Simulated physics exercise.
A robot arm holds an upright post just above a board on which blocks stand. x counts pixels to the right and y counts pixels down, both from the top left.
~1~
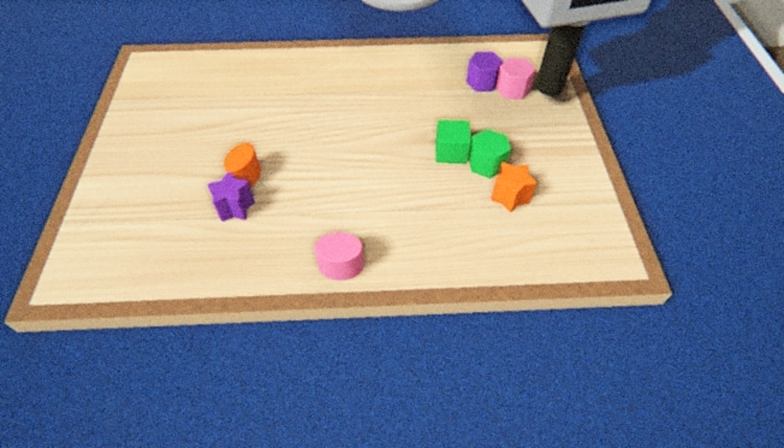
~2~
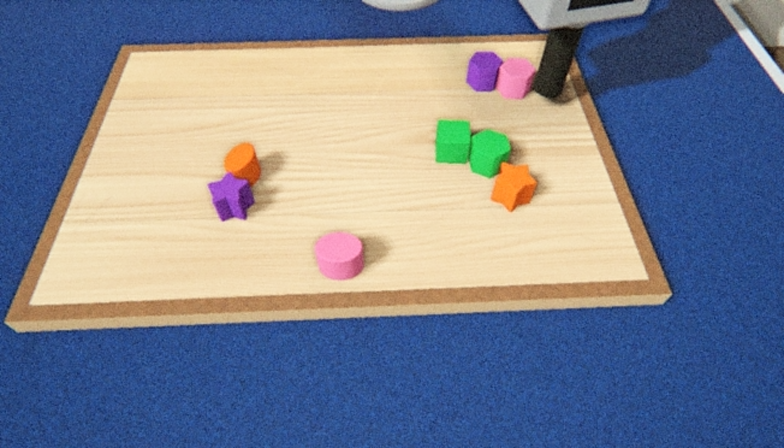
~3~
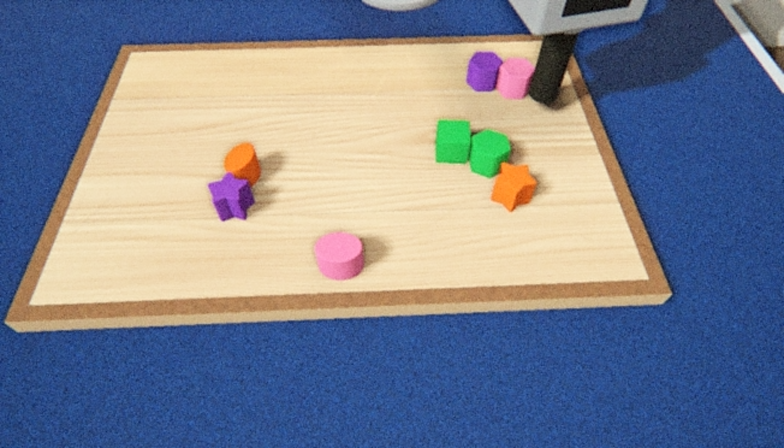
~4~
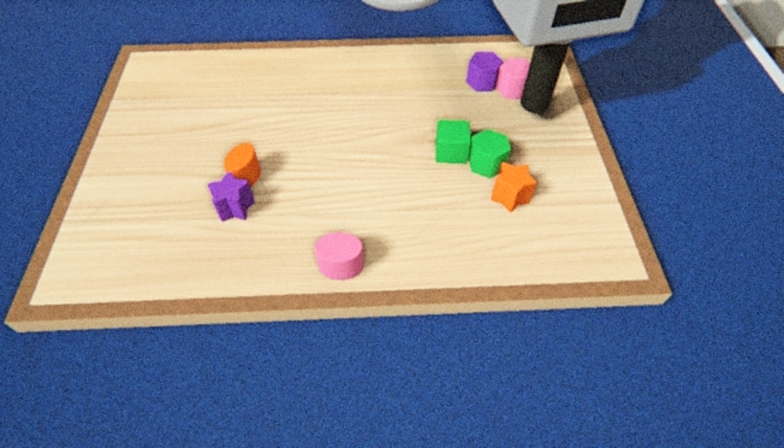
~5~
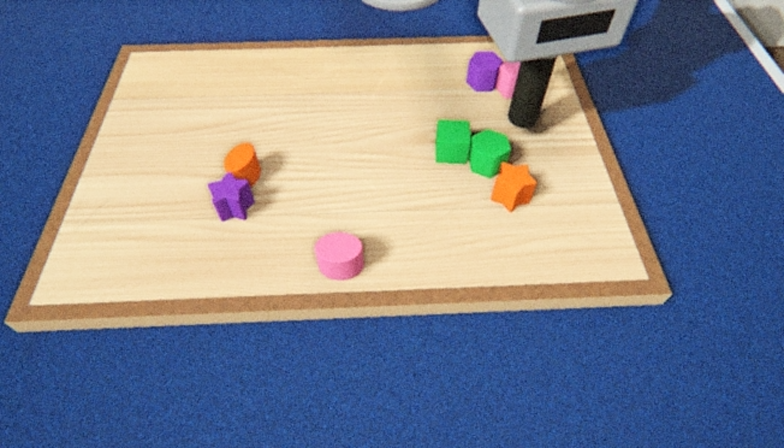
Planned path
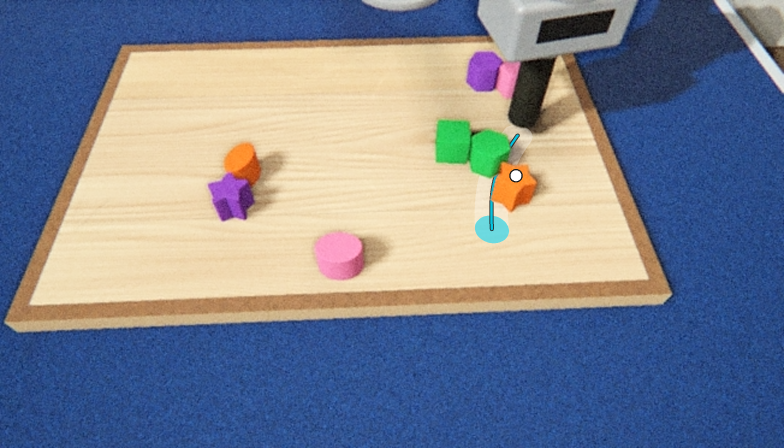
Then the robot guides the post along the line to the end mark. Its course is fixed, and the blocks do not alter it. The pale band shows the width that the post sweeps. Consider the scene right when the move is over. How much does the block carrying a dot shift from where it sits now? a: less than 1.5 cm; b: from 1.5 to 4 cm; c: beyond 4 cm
I'll go with c - beyond 4 cm.
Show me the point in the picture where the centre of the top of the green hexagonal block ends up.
Answer: (462, 169).
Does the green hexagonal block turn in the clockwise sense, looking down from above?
Yes.
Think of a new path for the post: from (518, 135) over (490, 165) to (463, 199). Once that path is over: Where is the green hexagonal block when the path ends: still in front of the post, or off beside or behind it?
In the end it is ahead.
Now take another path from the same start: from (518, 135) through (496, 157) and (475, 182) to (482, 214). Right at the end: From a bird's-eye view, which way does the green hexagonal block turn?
Overhead view: Clockwise.
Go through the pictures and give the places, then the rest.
The first frame shows lower end of the post at (549, 88), tops of blocks, green square block at (454, 130), green hexagonal block at (491, 142), orange star at (516, 176), pink hexagonal block at (518, 67).
The second frame shows post at (547, 90), blocks as before.
The third frame shows post at (543, 95), blocks as before.
The fourth frame shows post at (534, 105), blocks as before.
The fifth frame shows post at (522, 119), green square block at (454, 130), green hexagonal block at (491, 142), orange star at (516, 176), pink hexagonal block at (518, 67).
The drawn path runs from (518, 135) over (501, 162) and (492, 193) to (492, 229); the dot is on the orange star.
On the path given first. One third of the way, post at (505, 146); green square block at (451, 132), turned 15° clockwise; green hexagonal block at (480, 153), turned 30° clockwise.
Two thirds of the way, post at (496, 178); green square block at (451, 132), turned 15° clockwise; green hexagonal block at (462, 169), turned 75° clockwise; orange star at (520, 192), turned 40° anticlockwise.
At the end, post at (496, 214); green square block at (451, 132), turned 15° clockwise; green hexagonal block at (462, 169), turned 75° clockwise; orange star at (531, 213), turned 90° anticlockwise; pink hexagonal block not moved.
